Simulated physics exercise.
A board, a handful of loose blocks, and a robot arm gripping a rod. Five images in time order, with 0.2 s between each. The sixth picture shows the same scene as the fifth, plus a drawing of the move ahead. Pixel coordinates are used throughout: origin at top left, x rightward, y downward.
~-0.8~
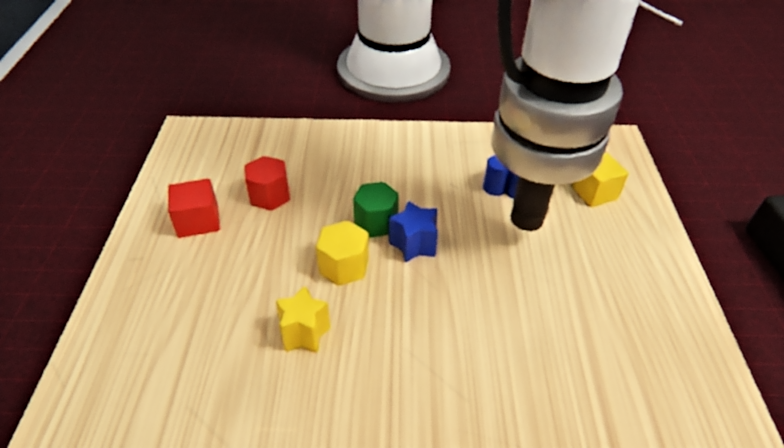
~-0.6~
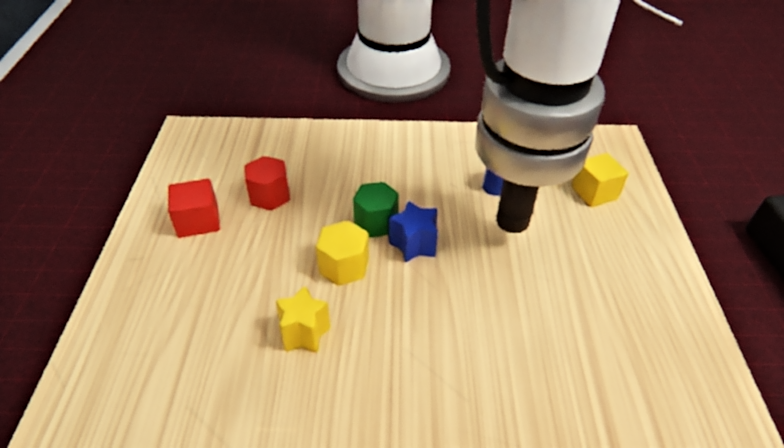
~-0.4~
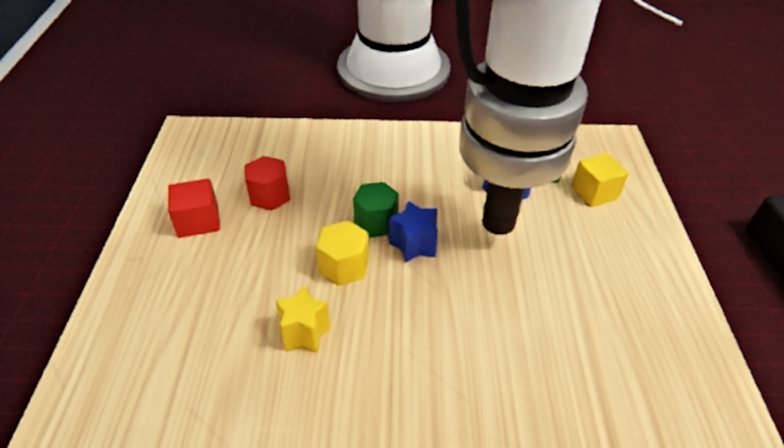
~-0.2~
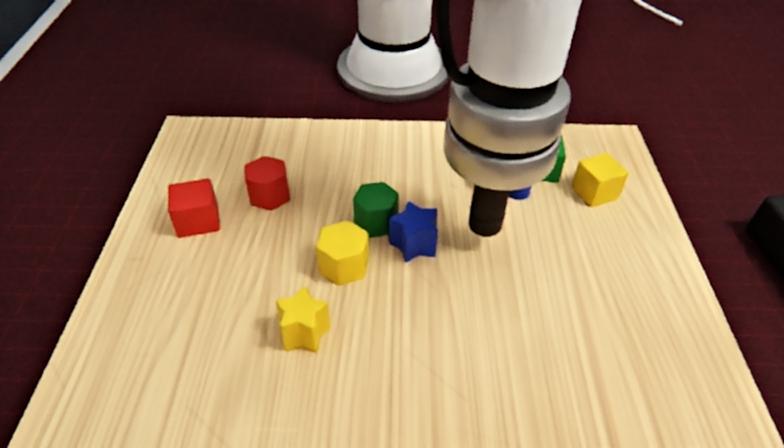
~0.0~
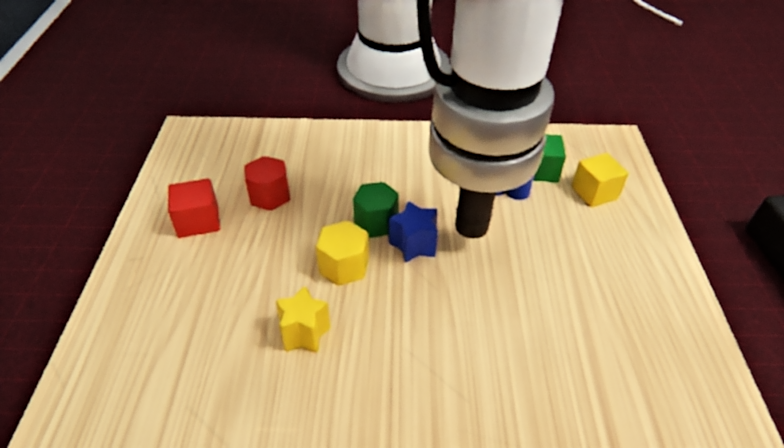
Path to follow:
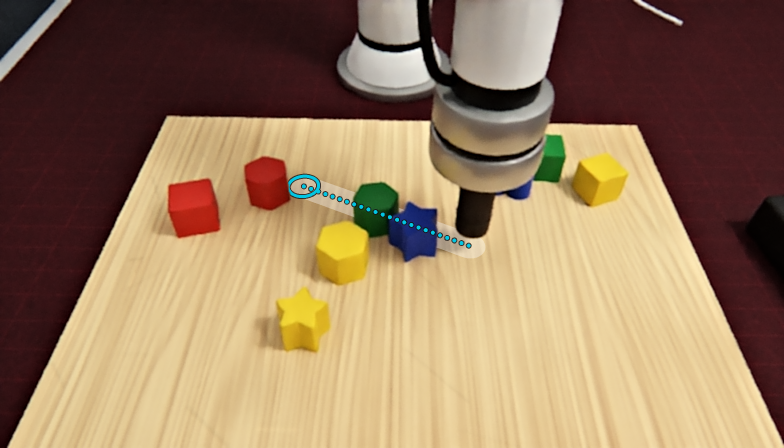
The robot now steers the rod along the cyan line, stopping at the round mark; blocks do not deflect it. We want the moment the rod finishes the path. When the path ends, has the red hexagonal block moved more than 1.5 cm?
Short answer: No.
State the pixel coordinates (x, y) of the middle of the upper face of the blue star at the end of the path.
It comes to (390, 218).
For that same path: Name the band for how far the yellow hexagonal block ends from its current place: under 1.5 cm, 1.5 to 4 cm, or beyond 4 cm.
It will fall in the lowest band, under 1.5 cm.
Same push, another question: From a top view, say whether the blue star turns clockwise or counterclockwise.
My answer: Anticlockwise.
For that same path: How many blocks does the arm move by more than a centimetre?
2.
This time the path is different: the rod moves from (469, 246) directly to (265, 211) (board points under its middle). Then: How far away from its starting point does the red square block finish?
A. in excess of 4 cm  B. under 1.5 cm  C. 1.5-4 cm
Choice B: Under 1.5 cm.
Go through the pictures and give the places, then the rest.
Lower end of the rod at (527, 221), tops of blocks, red hexagonal block at (265, 169), yellow hexagonal block at (342, 239), green hexagonal block at (376, 195), blue star at (416, 218), in the first picture.
Rod at (512, 223), blocks as before, in the second picture.
Rod at (498, 224), blocks as before, in the third picture.
Rod at (485, 226), blocks as before, in the fourth picture.
Rod at (472, 228), red hexagonal block at (265, 169), yellow hexagonal block at (342, 239), green hexagonal block at (376, 195), blue star at (416, 218), in the fifth picture.
The drawn path runs in a line from (469, 246) to (303, 186).
On the path given first. One third of the way, rod at (411, 206); green hexagonal block at (365, 195), turned 25° clockwise; blue star at (394, 218), turned 60° anticlockwise.
Two thirds of the way, rod at (354, 186); green hexagonal block at (322, 193); blue star at (390, 218), turned 75° anticlockwise.
At the end, rod at (301, 168); red hexagonal block not moved; yellow hexagonal block not moved; green hexagonal block at (315, 194), turned 20° anticlockwise; blue star at (390, 218), turned 75° anticlockwise.
